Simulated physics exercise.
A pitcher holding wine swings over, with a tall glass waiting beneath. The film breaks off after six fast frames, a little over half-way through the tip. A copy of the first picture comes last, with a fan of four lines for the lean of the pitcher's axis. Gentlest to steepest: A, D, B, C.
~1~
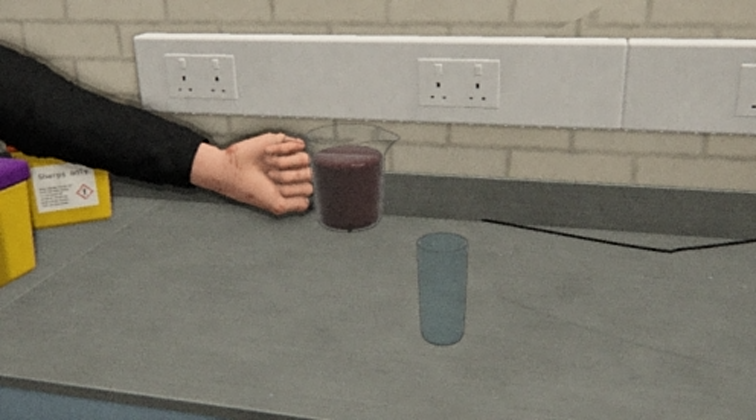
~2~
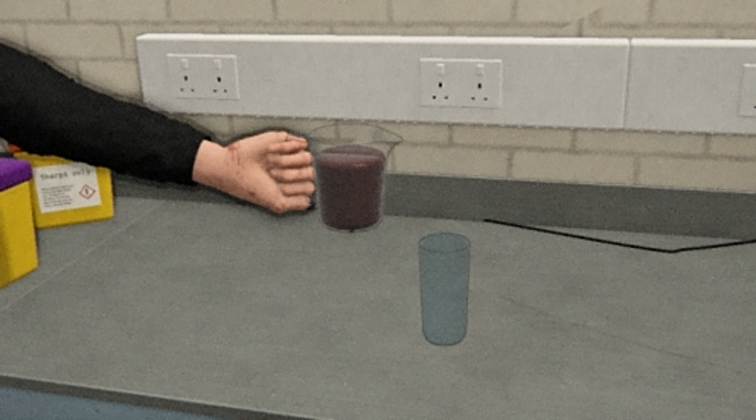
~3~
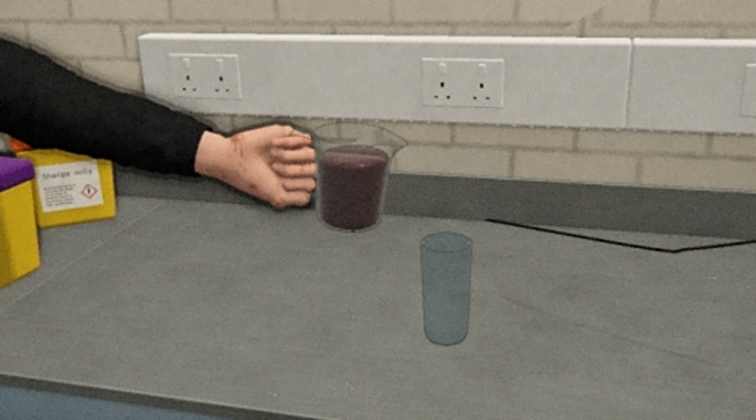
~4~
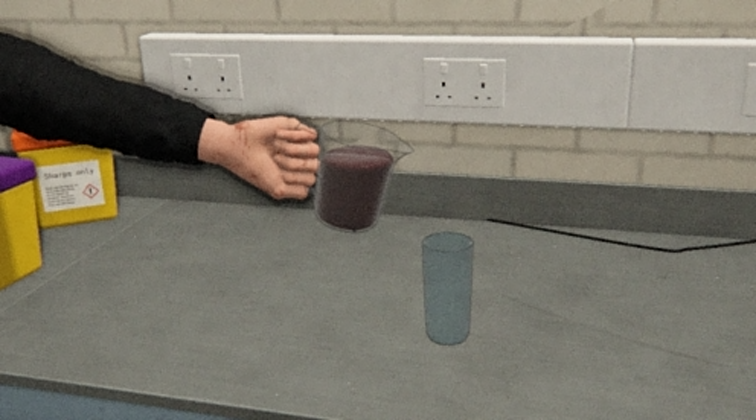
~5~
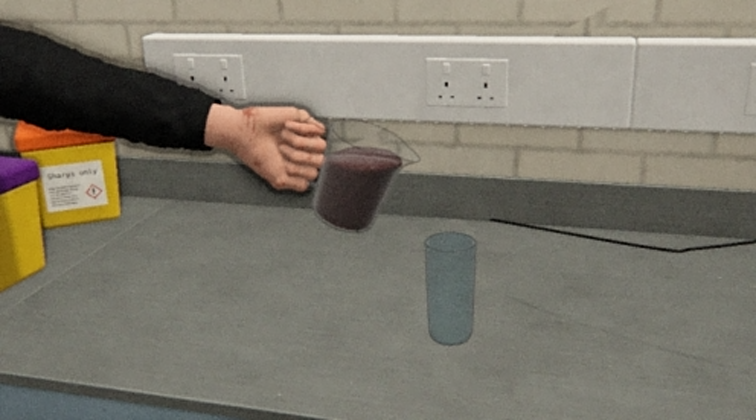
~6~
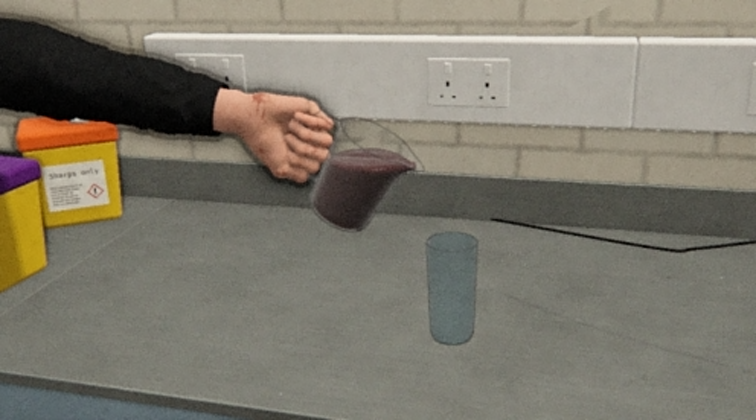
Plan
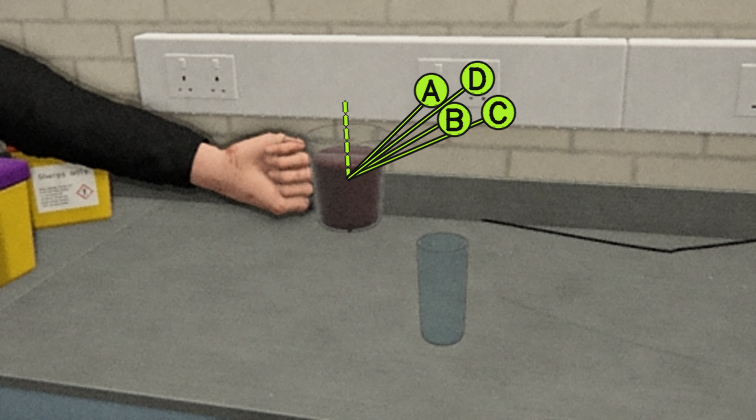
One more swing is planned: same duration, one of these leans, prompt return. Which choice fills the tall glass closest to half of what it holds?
It is B.
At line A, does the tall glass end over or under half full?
Under.
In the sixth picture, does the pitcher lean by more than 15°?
Yes, it does.
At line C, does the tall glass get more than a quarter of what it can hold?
Yes.
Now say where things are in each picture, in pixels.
Upright, lip at (398, 138); rim of the tall glass round (442, 242); nothing has left yet.
Upright, lip at (402, 140); nothing has left yet.
Tipped about 6°, lip at (407, 144); nothing has left yet.
Tipped about 13°, lip at (412, 151); nothing has left yet.
Tipped about 21°, lip at (419, 160); nothing has left yet.
Tipped about 30°, lip at (423, 170); nothing has left yet.
On the marked copy, A at (421, 105); B at (437, 125); C at (482, 120); D at (463, 89).
Choosing A, the tall glass ends with about 24 % of what it can hold.
Choosing B, the tall glass ends with about 50 % of what it can hold.
Choosing C, the tall glass ends with about 67 % of what it can hold.
Choosing D, the tall glass ends with about 36 % of what it can hold.
